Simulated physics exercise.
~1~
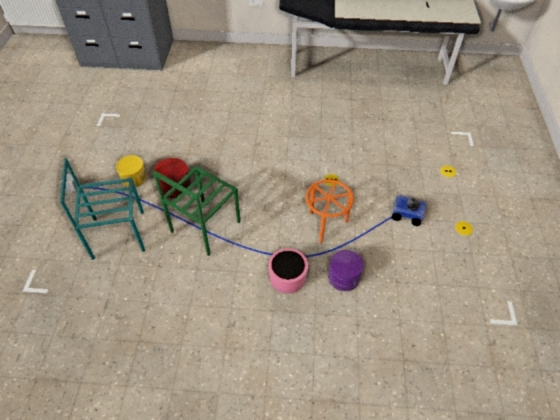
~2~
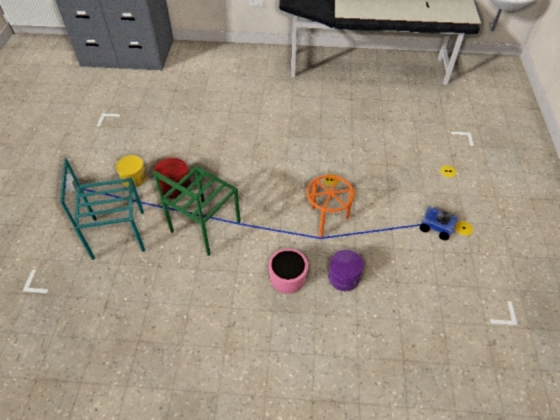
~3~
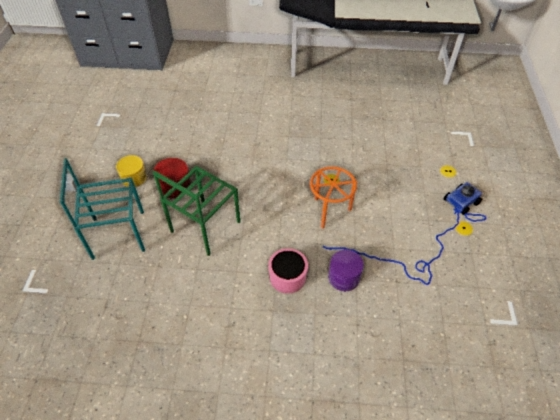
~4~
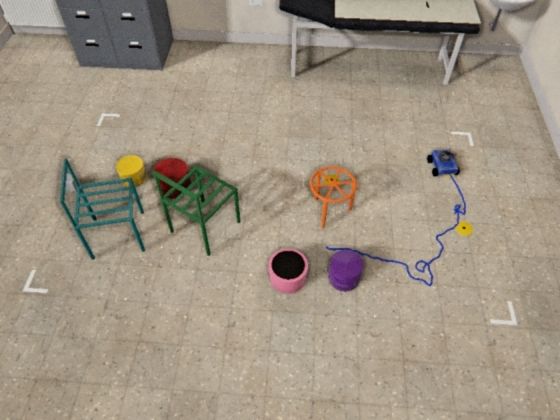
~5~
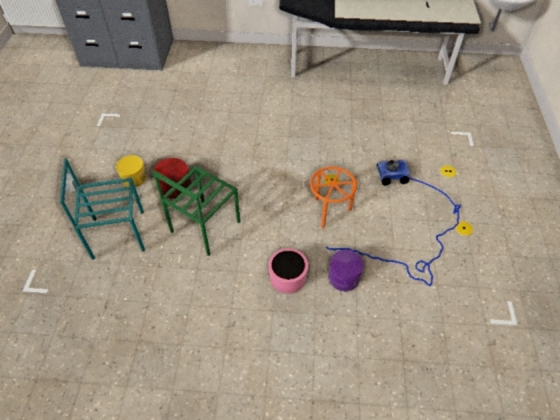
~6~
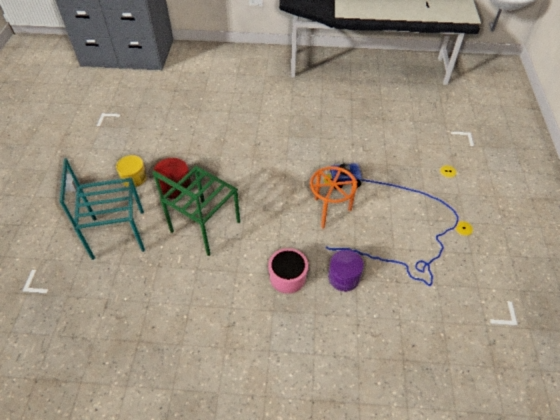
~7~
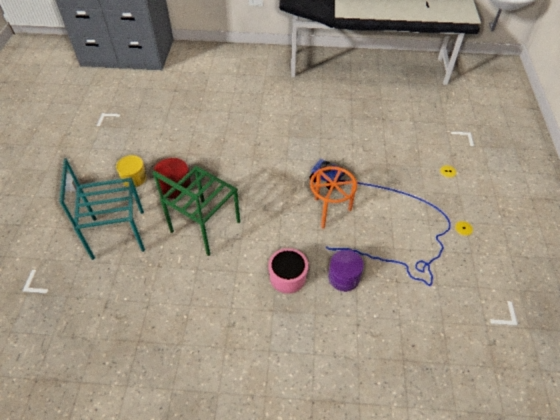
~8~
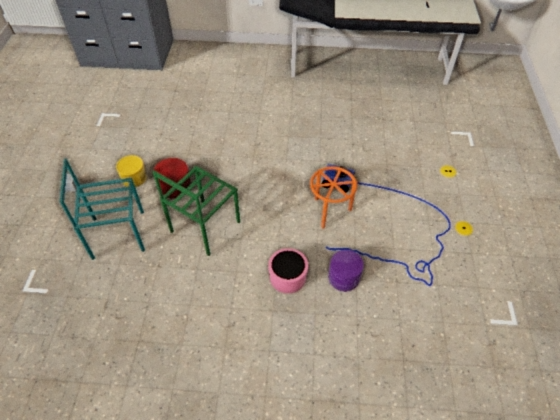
A blue cart towed a blue cord rightward past two chairs, pulling it taut against an orange stool that shifted slightly, until the cord came loose and trailed behind as the cart curved up, then left, ending partly hidden behind the stool.
